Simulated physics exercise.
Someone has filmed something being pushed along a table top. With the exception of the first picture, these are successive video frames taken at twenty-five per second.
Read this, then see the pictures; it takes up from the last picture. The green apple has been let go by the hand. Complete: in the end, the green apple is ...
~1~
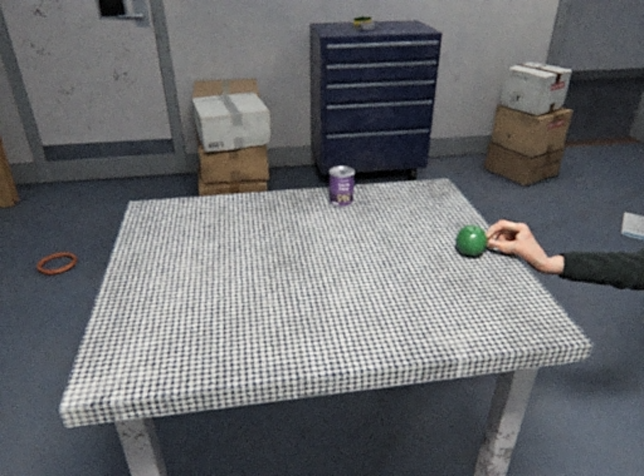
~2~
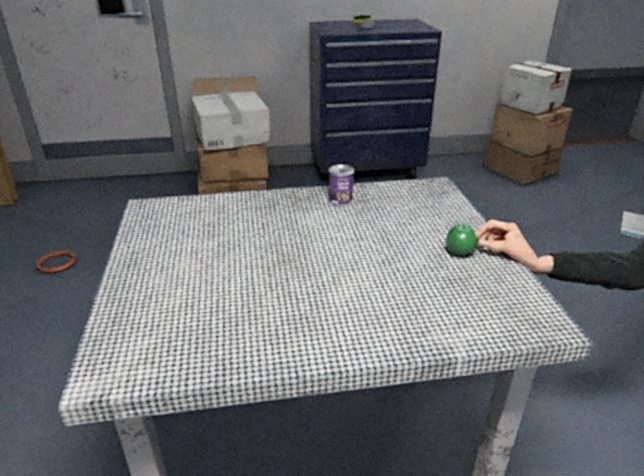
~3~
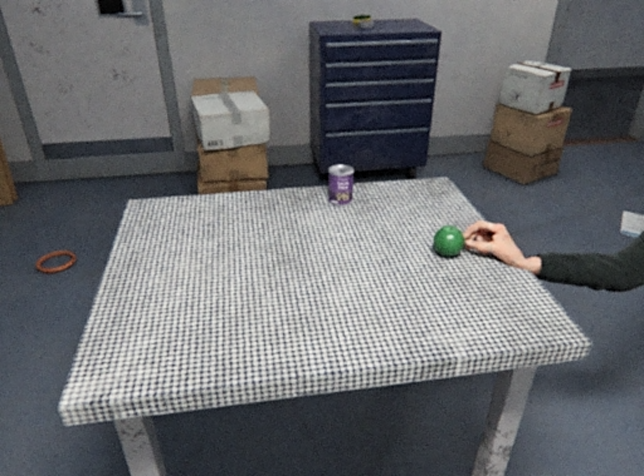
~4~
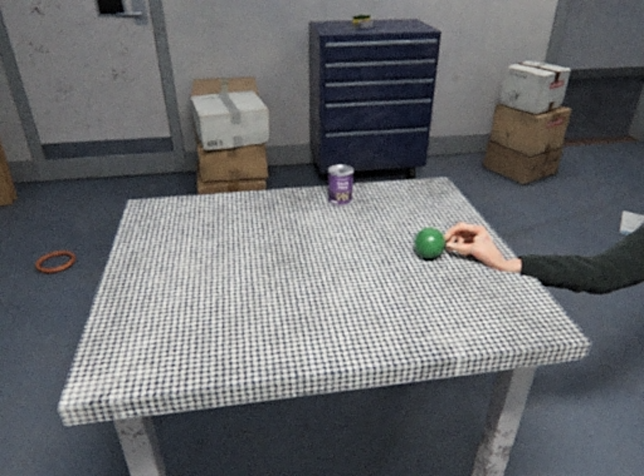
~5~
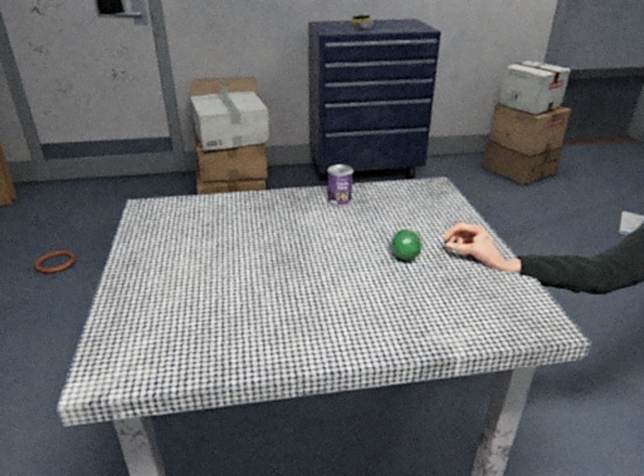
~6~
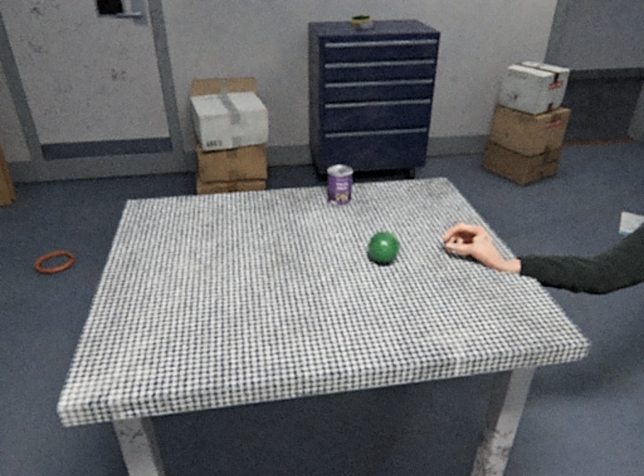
... off the table.
Then, 0.40 s later than the last frame, green apple moved well along near (164, 267).
Then, 0.80 s later than the last frame, green apple now off the table.
When it is over, off the table, green apple.
